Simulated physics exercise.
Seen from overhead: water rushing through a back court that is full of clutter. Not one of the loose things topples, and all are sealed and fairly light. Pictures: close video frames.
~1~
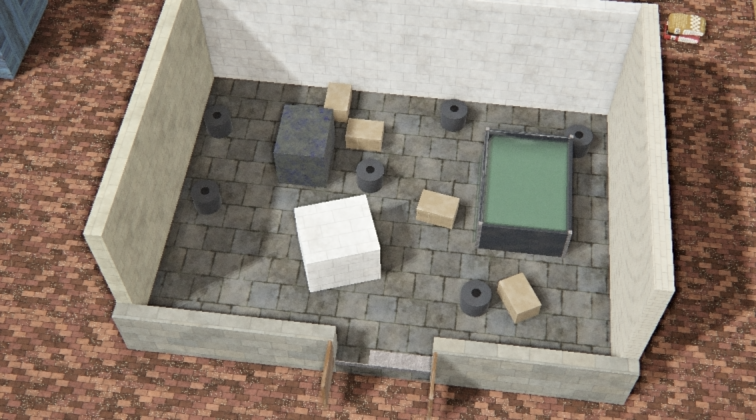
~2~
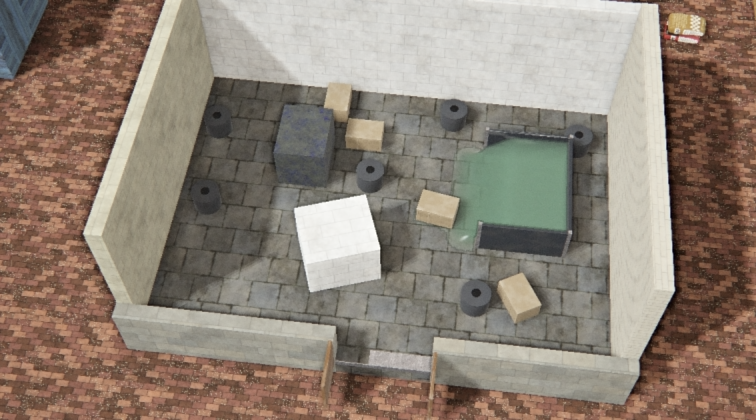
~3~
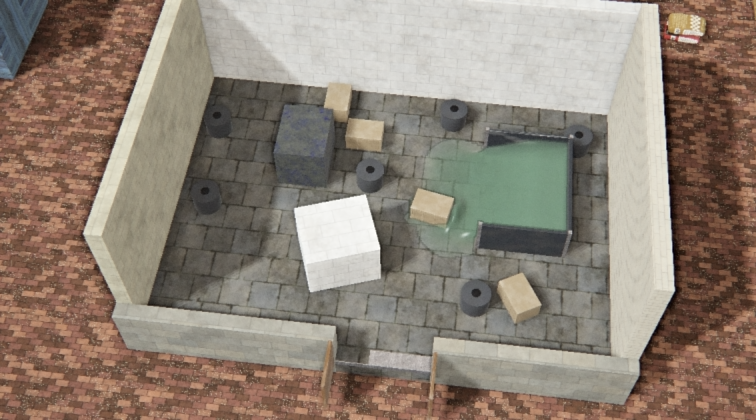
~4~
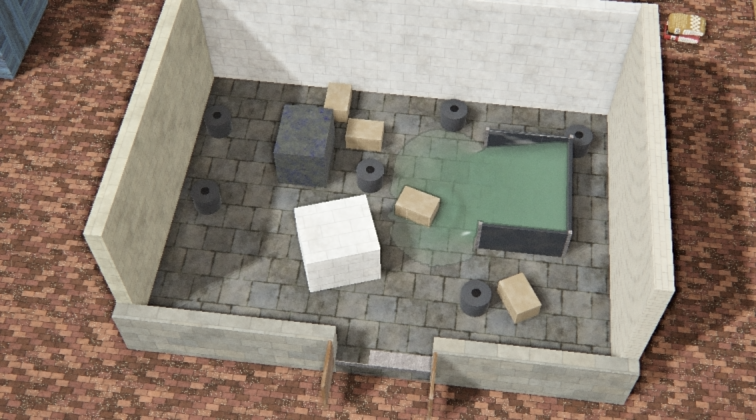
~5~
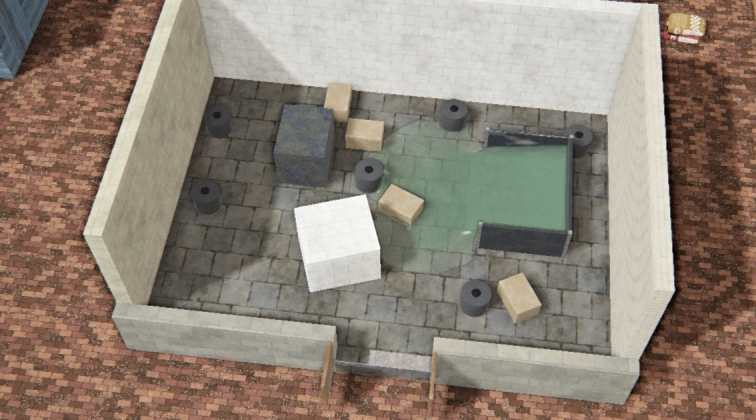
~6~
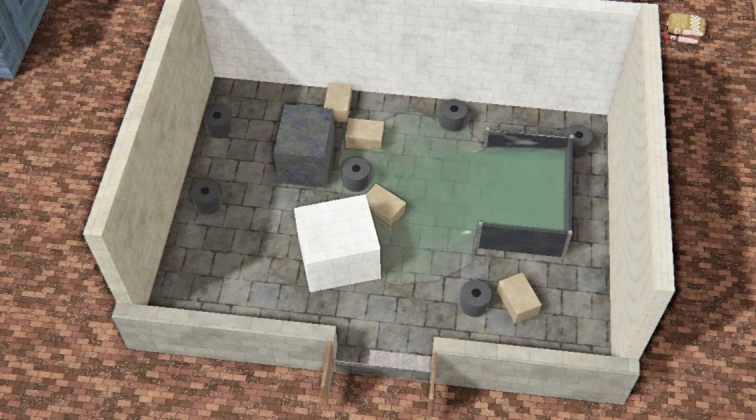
Green water spreads left from an open-sided tank, pushing a crate, then shifting a dark tub.
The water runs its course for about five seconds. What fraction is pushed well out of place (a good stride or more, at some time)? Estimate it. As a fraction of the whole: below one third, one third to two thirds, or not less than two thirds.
The fraction is one third to two thirds.
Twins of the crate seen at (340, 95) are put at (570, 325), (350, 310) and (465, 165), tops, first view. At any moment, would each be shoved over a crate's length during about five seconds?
In sequence: Hardly budges; hardly budges; knocked well away.
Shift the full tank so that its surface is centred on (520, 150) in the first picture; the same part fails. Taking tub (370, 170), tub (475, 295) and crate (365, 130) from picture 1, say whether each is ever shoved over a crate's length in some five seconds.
Item one travelled far enough, item two not displaced far, item three travelled far enough.
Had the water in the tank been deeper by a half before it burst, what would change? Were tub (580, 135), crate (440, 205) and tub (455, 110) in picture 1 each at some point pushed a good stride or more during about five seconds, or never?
Well, in sequence: Not carried that far, carried that far, carried that far.
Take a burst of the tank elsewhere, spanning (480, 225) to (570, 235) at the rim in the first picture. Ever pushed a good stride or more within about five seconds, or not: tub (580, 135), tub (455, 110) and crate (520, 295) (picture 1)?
Each in turn, ends up that far off, never travels that far, ends up that far off.
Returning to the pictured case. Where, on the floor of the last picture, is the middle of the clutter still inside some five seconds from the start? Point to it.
Average floor point: Approx. (345, 206).
A moment on, 1 of 10 are well off their spots; 0 afloat.
Next, 4 of 10 are well off their spots; 1 afloat.
Later, 4 of 10 are well off their spots; 2 afloat.
In the end, 6 of 10 are well off their spots, and 6 have been at some point; 2 afloat.
